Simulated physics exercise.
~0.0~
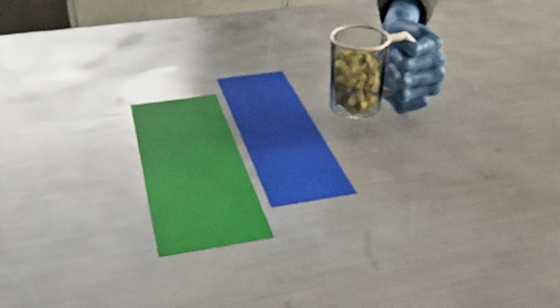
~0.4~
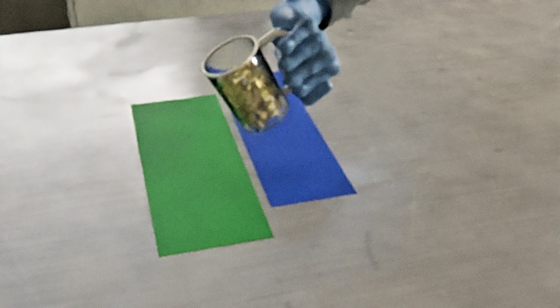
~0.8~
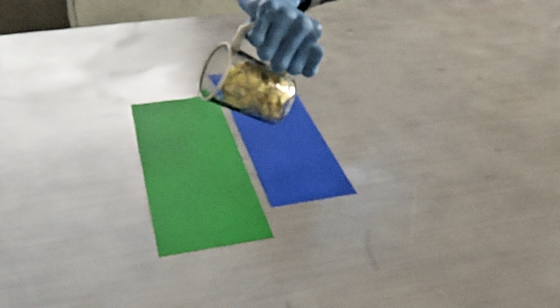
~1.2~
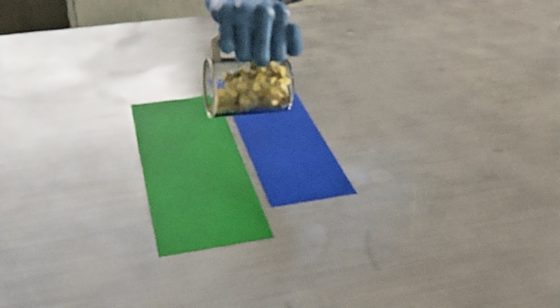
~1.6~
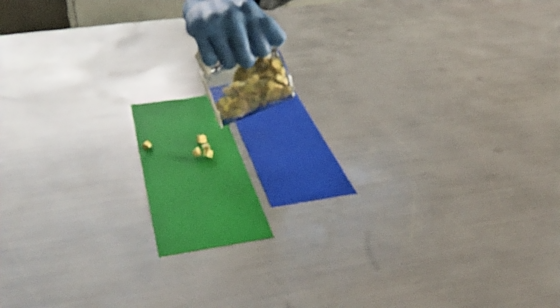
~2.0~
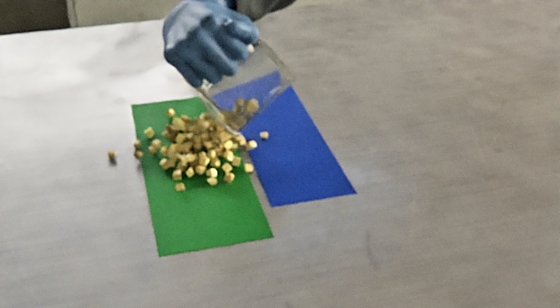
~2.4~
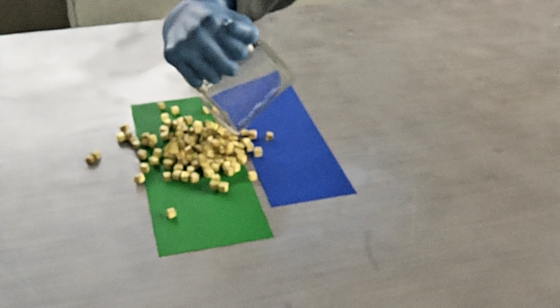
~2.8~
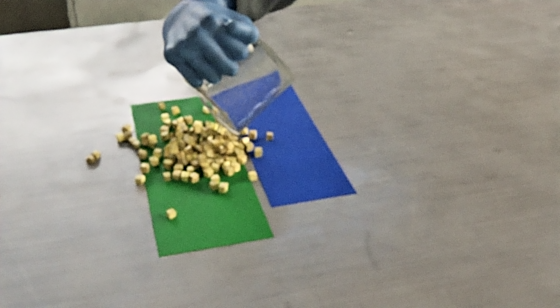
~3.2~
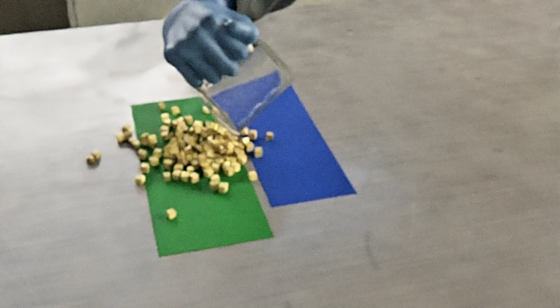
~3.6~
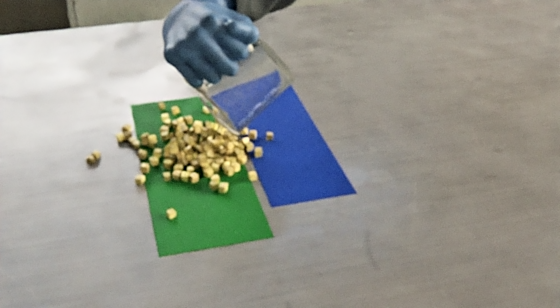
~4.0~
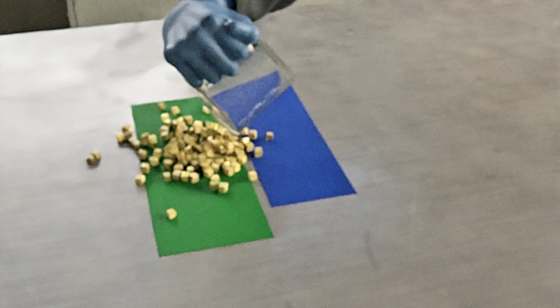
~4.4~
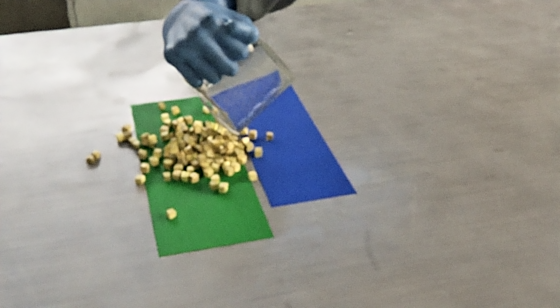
To begin with, a blue-gloved hand holds a clear cup full of small yellowish cubes upright over a grey table, to the right of a blue mat and a green mat lying side by side. The hand carries the cup left and begins tipping it above the far ends of the mats. The cup turns onto its side, and a few cubes drop onto the green mat. As it tilts further, the rest tumble out into a heap. Finally, the emptied cup is held still, with most cubes on the green mat, some scattered to its left and a few near the blue mat's edge.
